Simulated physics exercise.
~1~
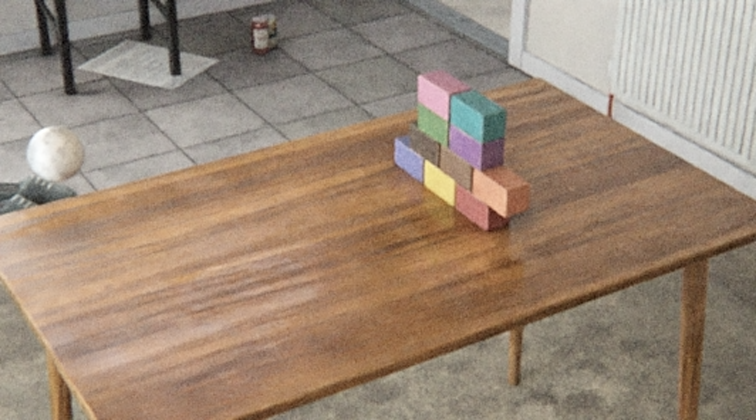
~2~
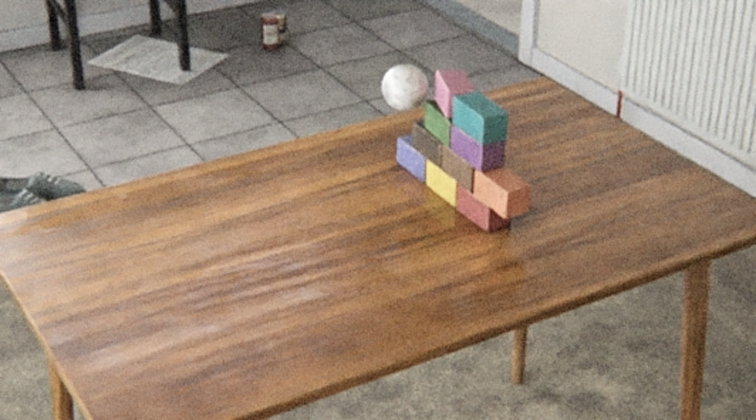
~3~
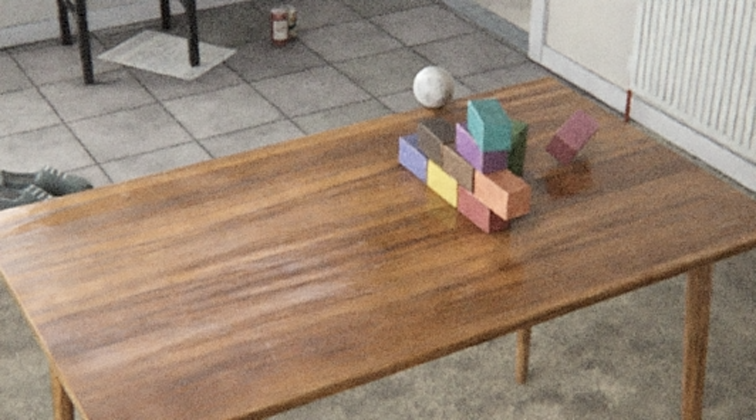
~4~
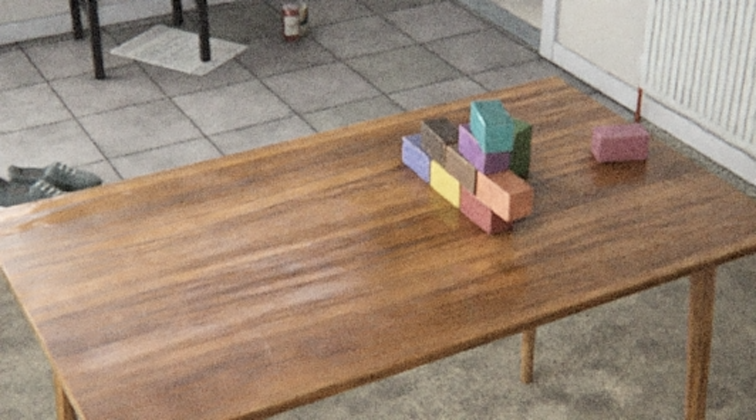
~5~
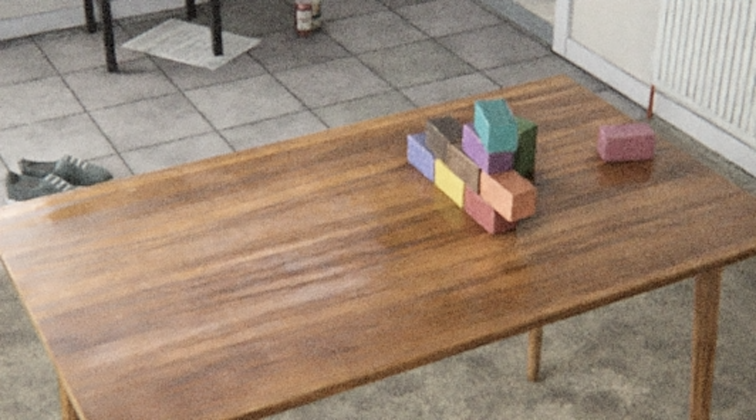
A white ball flies in from the left over a polished wooden table, heading toward a small pile of coloured blocks near the far edge. It strikes the upper part of the pile, and the pink block on top and the green block beneath it begin to tip. The pink block tumbles off to the right while the green one drops behind the turquoise and purple blocks, which shift little or not at all. The ball passes out of sight. At the end, the pink block rests upside down to the right, the green block lies on its side behind the pile, and the others still stand.
